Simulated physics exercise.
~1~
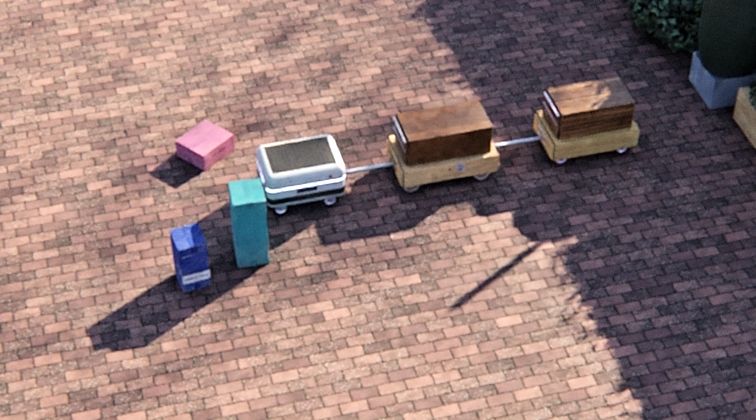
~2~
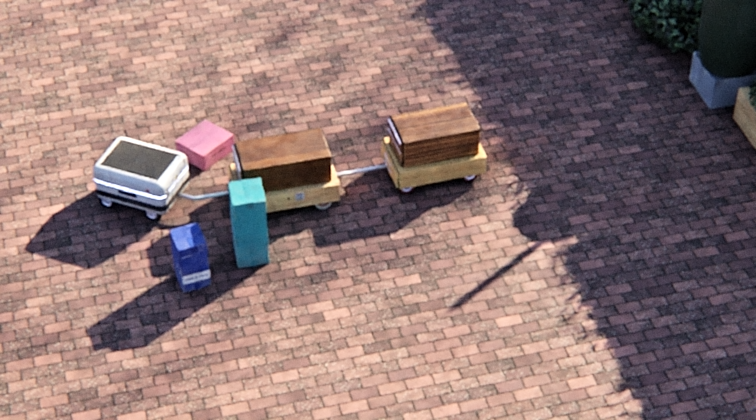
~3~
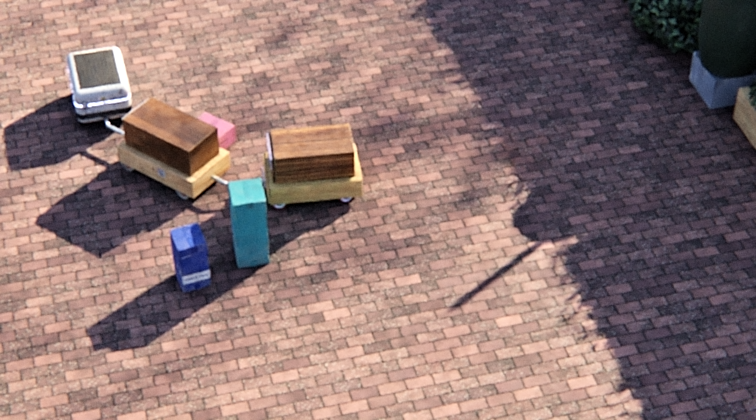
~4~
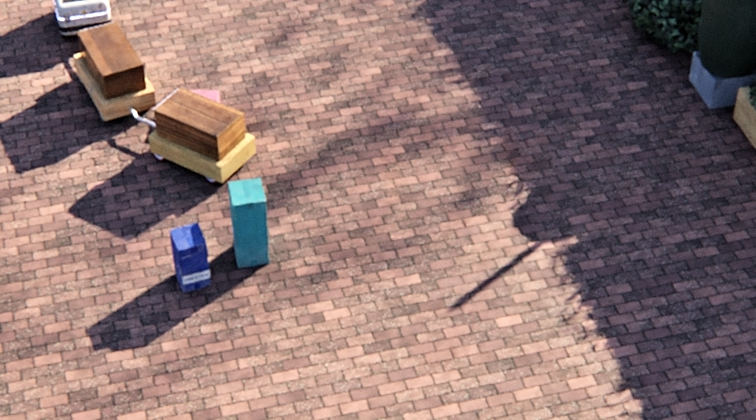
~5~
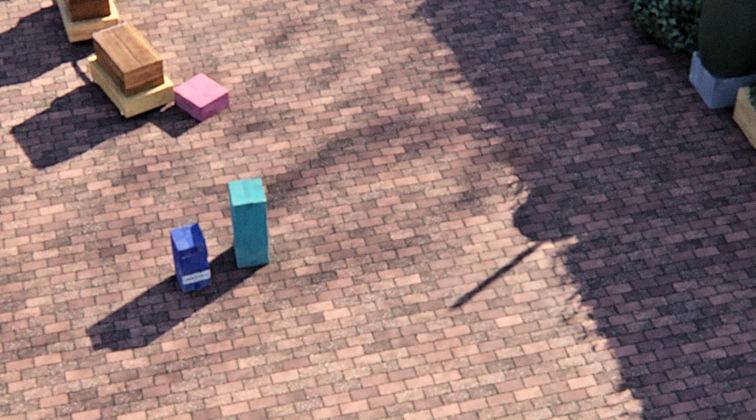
In this clip, a white tug tows two carts with brown loads leftward across brick paving, then curves toward the upper left and leaves view as the trailing carts shift the pink box slightly upward, while the turquoise and blue boxes remain standing in place.
